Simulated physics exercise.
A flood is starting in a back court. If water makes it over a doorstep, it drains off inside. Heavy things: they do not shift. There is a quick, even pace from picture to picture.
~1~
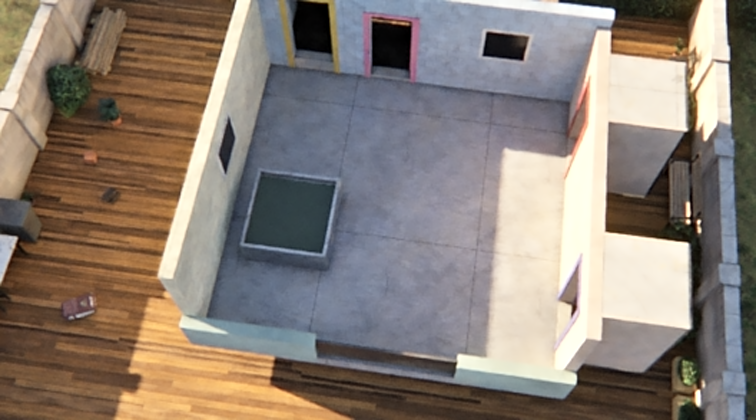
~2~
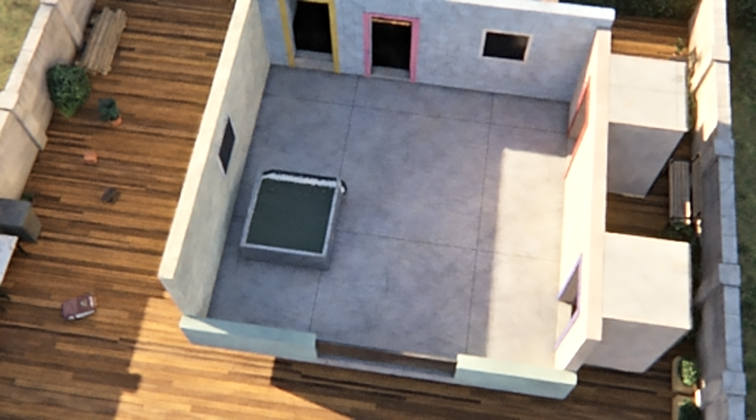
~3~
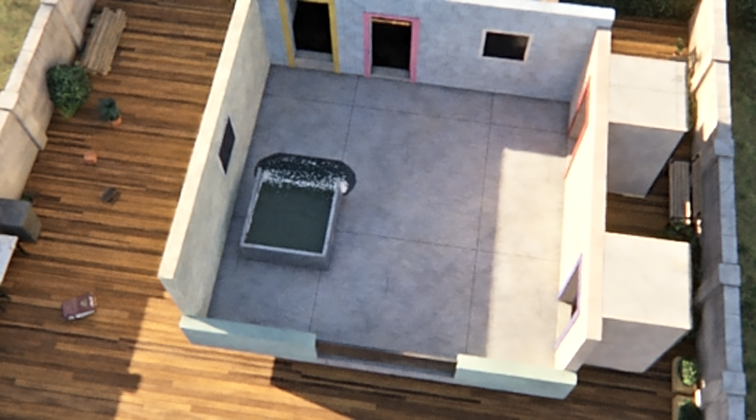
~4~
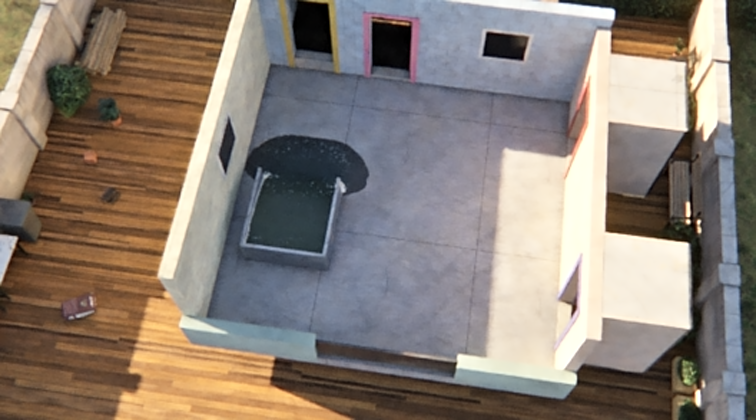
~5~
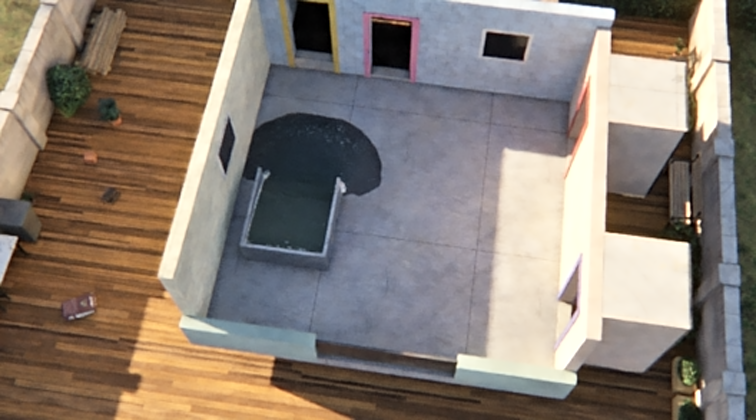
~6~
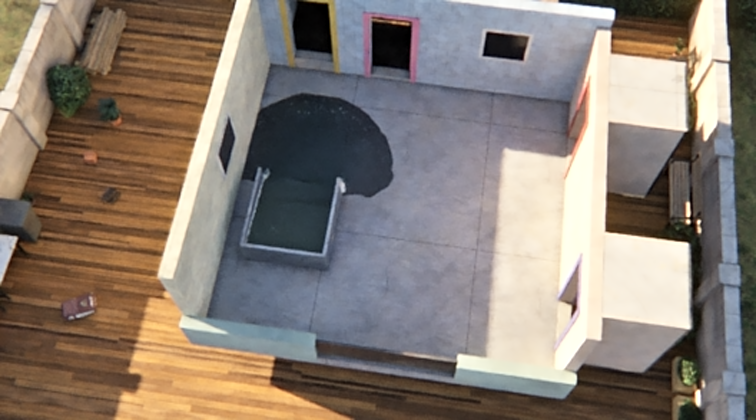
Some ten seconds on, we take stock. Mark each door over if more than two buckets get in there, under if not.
Red door - over; blue door - under; yellow door - under; pink door - over.
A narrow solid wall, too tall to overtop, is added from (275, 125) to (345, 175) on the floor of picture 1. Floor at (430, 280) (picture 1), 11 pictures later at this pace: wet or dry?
Looks like that place is unwetted.
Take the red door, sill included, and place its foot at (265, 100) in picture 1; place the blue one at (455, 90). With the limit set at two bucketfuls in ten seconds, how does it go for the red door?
My take is that the red door gets beyond it.
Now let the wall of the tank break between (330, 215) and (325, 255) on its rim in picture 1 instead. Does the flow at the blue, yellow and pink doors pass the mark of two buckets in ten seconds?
In order: First the blue one beats the mark, then the yellow one misses the mark, then the pink one misses the mark.
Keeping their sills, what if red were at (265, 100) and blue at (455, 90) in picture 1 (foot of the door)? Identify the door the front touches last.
Answer: The blue door.
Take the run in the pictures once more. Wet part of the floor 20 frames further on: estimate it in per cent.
35 %.
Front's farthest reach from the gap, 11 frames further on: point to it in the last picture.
My guess is roughly (470, 93).
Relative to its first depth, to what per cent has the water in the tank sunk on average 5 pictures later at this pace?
Roughly 44 %.
A moment on, water covers 25 % of the floor; the red door not reached, the blue door not reached, the yellow door wet at the sill, nothing in, the pink door wet at the sill, nothing in.
Next, water covers 25 % of the floor; the red door not reached, the blue door not reached, the yellow door wet at the sill, nothing in, the pink door over two buckets in.
Then, water covers 35 % of the floor; the red door not reached, the blue door not reached, the yellow door wet at the sill, nothing in, the pink door over two buckets in.
Later, water covers 65 % of the floor; the red door over two buckets in, the blue door not reached, the yellow door wet at the sill, nothing in, the pink door over two buckets in.
In the end, water covers 75 % of the floor; the red door far over two buckets in, the blue door under two buckets in, the yellow door wet at the sill, nothing in, the pink door over two buckets in.
